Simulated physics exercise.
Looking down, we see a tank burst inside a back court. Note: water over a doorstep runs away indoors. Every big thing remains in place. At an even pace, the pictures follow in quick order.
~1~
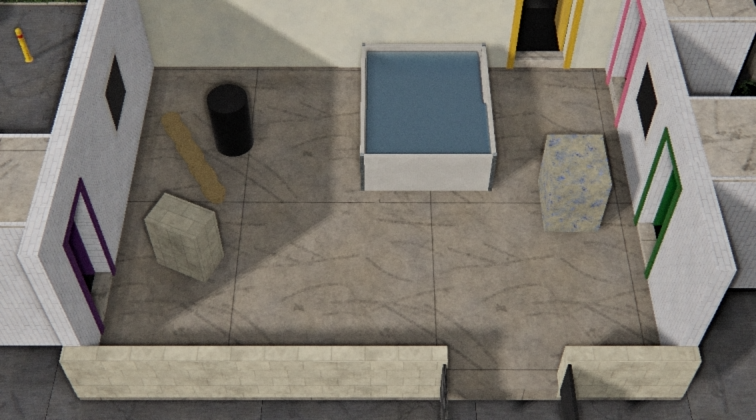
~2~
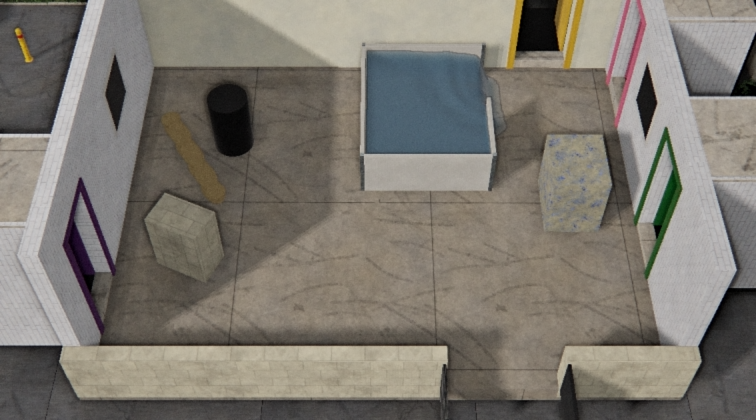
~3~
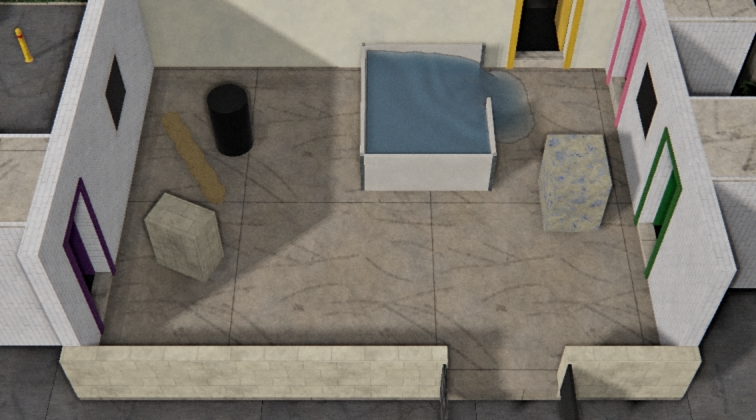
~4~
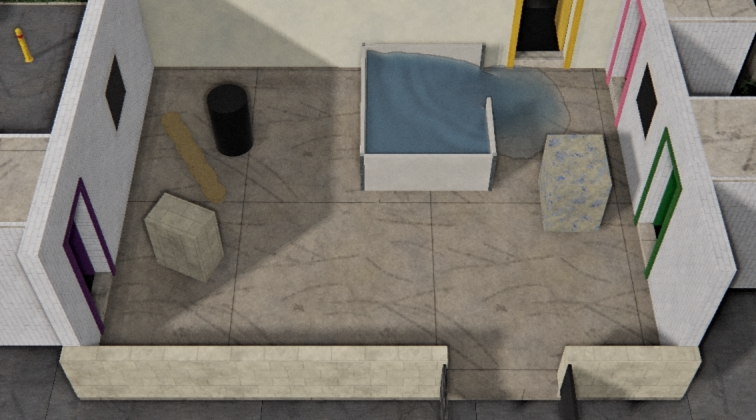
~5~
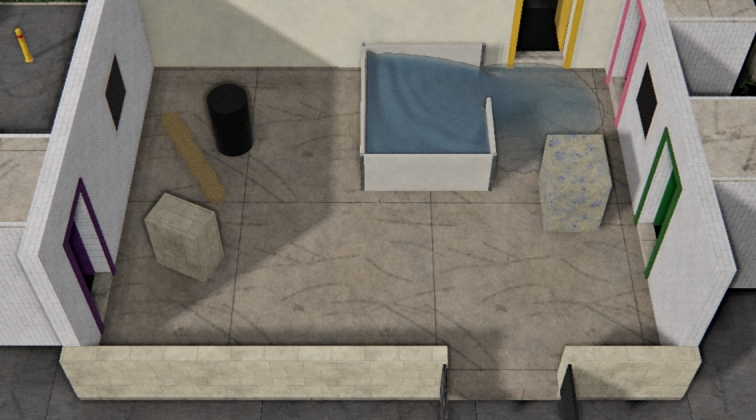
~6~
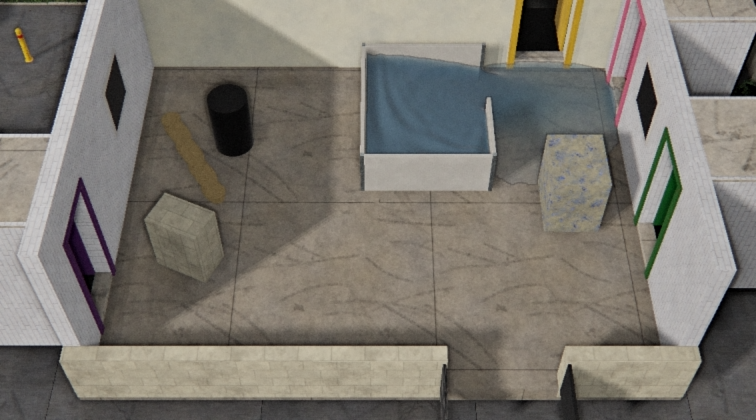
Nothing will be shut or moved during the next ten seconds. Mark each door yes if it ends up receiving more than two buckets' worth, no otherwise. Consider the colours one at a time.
Green door - yes, yellow door - yes, pink door - yes, purple door - no.
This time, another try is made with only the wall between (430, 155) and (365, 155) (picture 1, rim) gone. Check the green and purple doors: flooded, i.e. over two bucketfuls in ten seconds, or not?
The green door falls short, the purple door exceeds the limit.
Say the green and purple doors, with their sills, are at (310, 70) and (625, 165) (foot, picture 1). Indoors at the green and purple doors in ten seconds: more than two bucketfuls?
Green: Falls short. Purple: Exceeds the limit.
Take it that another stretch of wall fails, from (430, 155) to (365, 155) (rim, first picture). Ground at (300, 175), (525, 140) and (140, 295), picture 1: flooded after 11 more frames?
Untouched, untouched, untouched.
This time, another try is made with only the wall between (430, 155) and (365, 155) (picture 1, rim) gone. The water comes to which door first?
The purple door.
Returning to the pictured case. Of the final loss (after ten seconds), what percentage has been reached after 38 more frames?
About 75 per cent.
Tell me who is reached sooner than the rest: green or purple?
The answer here is the green door.
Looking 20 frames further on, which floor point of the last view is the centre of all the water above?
Close to (501, 148).
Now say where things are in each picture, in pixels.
The water tank at (426, 101) is whole and still, in the first picture.
The front is at a hidden place, out from the gap at (482, 93), in the second picture.
Water pours out at (482, 95) and has run to (524, 133), in the third picture.
Water pours out at (482, 97) and has run to (565, 123), in the fourth picture.
Water pours out at (482, 97) and has run to (599, 118), in the fifth picture.
Water pours out at (482, 97) and has run to (617, 139), in the sixth picture.
A moment on, water covers 15 % of the floor; the green door not reached, the yellow door under two buckets in, the pink door over two buckets in, the purple door not reached.
Next, water covers 15 % of the floor; the green door wet at the sill, nothing in, the yellow door over two buckets in, the pink door far over two buckets in, the purple door not reached.
Then, water covers 30 % of the floor; the green door under two buckets in, the yellow door far over two buckets in, the pink door far over two buckets in, the purple door not reached.
Later, water covers 50 % of the floor; the green door over two buckets in, the yellow door far over two buckets in, the pink door far over two buckets in, the purple door not reached.
In the end, water covers 75 % of the floor; the green door over two buckets in, the yellow door far over two buckets in, the pink door far over two buckets in, the purple door wet at the sill, nothing in.
